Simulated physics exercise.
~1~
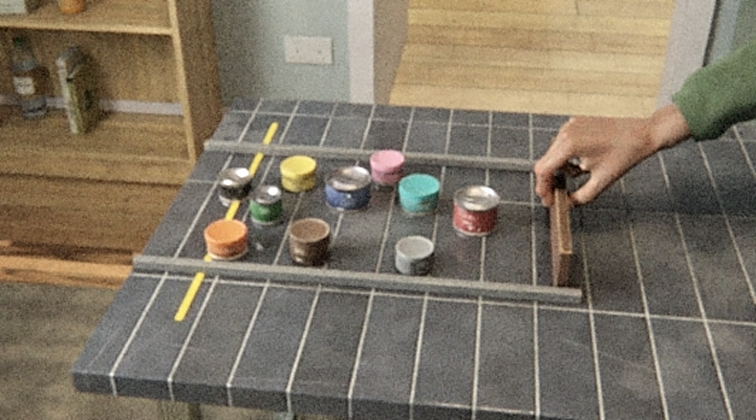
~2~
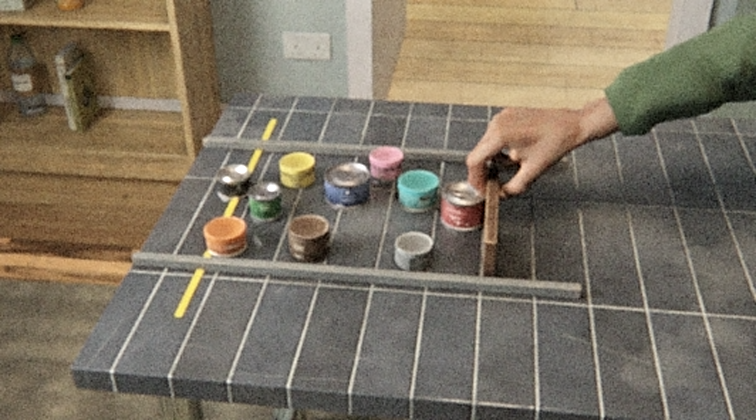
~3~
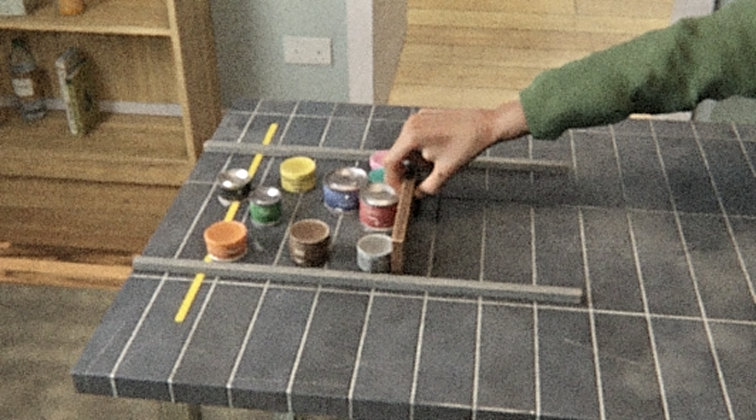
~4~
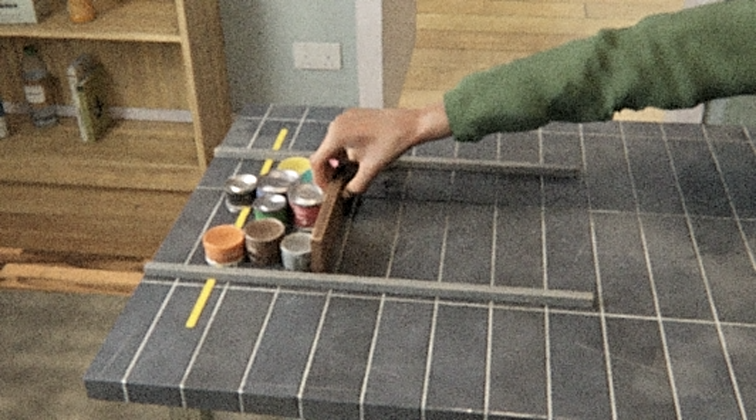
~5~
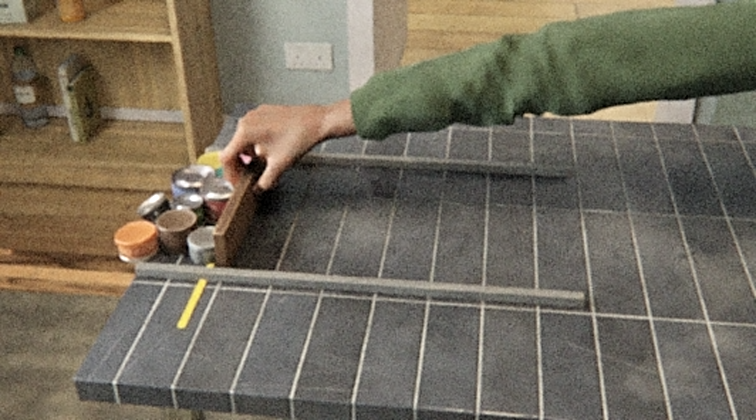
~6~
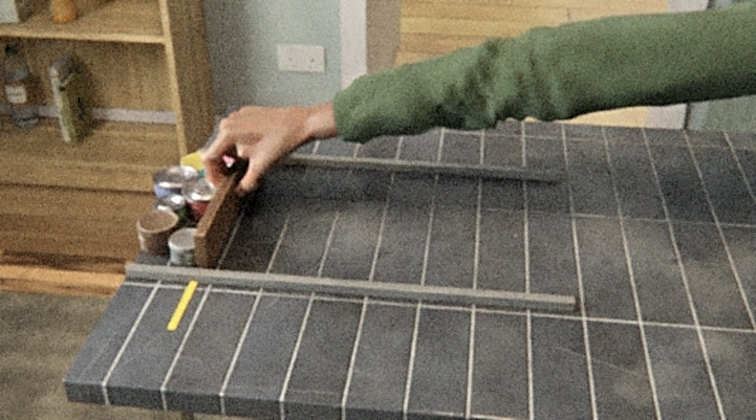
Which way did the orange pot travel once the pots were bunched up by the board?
The orange pot moved to the left, toward the end of the table.
An upright wooden board, pushed left by a hand in a green sleeve, swept a scatter of small paint pots and tins along the tiled table past the yellow tape, until the orange pot and black tin dropped off the end.
